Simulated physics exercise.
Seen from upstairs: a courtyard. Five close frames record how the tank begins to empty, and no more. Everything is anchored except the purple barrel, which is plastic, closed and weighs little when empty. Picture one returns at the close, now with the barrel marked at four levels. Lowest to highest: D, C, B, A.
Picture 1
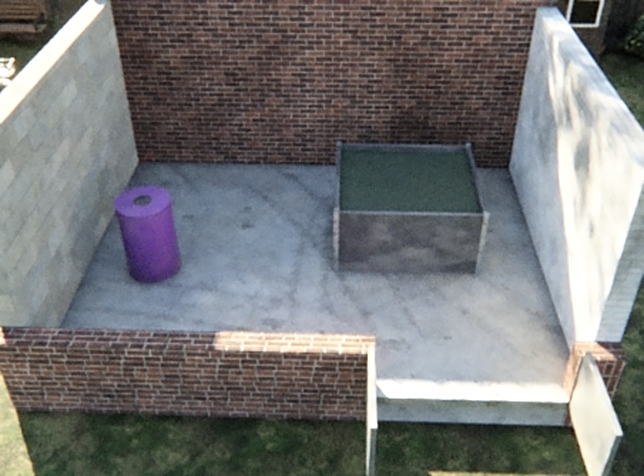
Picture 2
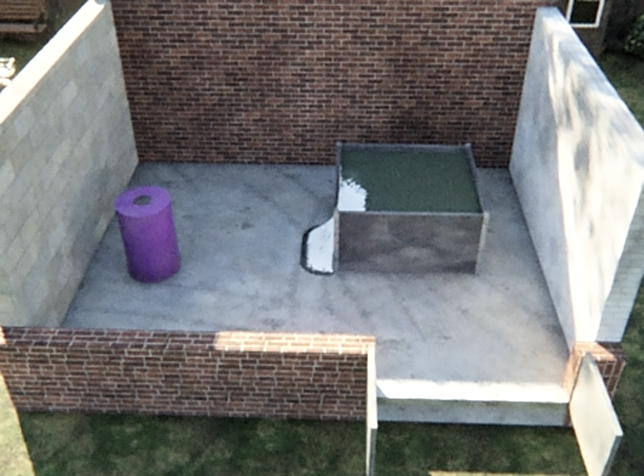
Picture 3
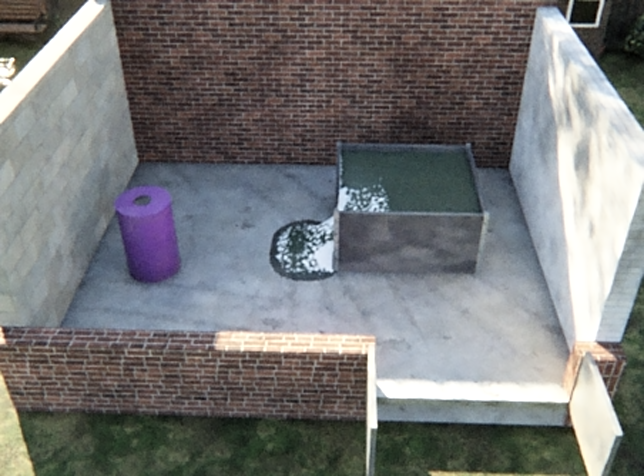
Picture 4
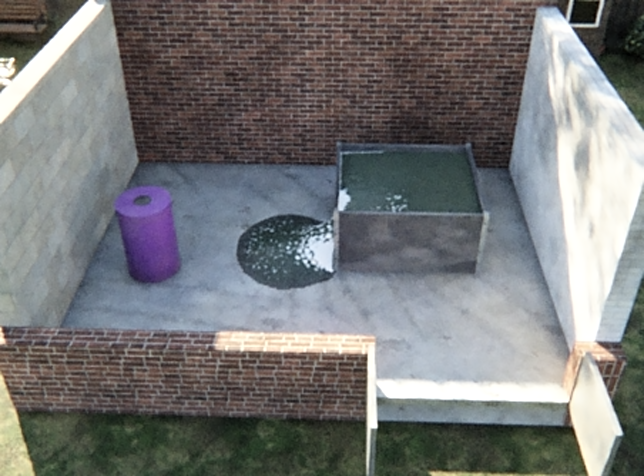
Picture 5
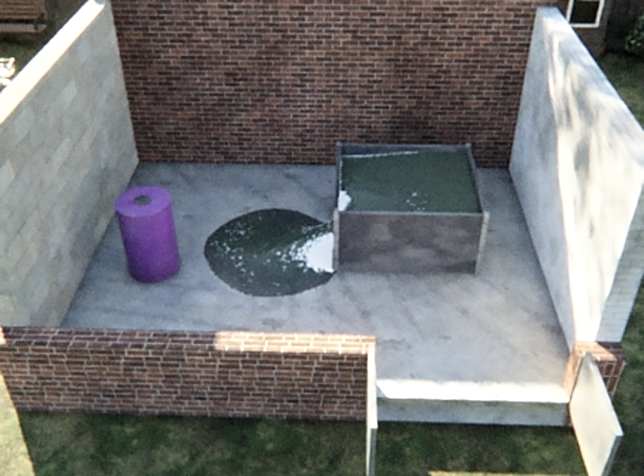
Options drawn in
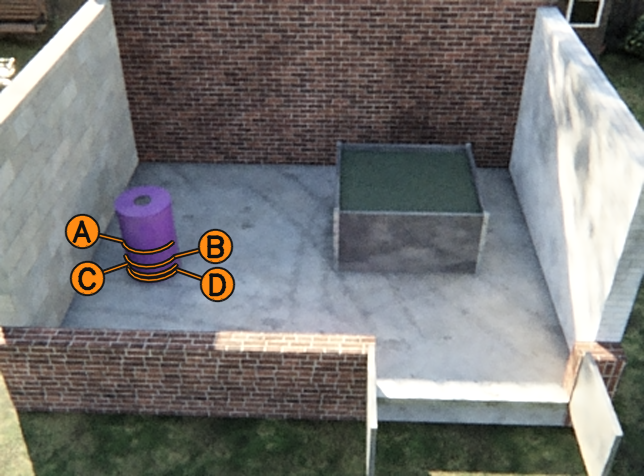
A walled yard with a pale concrete floor, brick at the back and along the low front, is seen from upstairs. A purple barrel stands on the left, a square grey tank filled with dark green water sits right of centre, and a gate is open at front right. Water pours from the tank's left side, foaming white, and spreads leftward in a widening dark round pool, while the camera stays still.
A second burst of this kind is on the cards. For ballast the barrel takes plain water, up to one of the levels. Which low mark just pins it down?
A.
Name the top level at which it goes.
It is B.
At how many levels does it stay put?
One.
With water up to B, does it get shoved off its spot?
Yes.
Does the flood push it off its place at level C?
Yes, that goes wrong.
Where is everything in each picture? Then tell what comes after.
The first picture shows lid of the purple barrel at (143, 201); tank full, its middle at (407, 182); open gate at (474, 342).
In the second picture, 2 % of the ground under water, its edge towards the barrel at (308, 254).
In the third picture, 4 % of the ground under water, its edge towards the barrel at (280, 255).
In the fourth picture, 7 % of the ground under water, its edge towards the barrel at (247, 263).
The fifth picture shows lid of the purple barrel at (143, 201); 10 % of the ground under water, its edge towards the barrel at (212, 248).
In orange, A at (143, 252); B at (146, 266); C at (147, 275); D at (148, 280); from the bottom up D, C, B, A.
For level A, it does not move.
For level B, it is pushed about half its own width away.
For level C, it is pushed about 4 times its own width away.
For level D, it is pushed about twice its own width away.
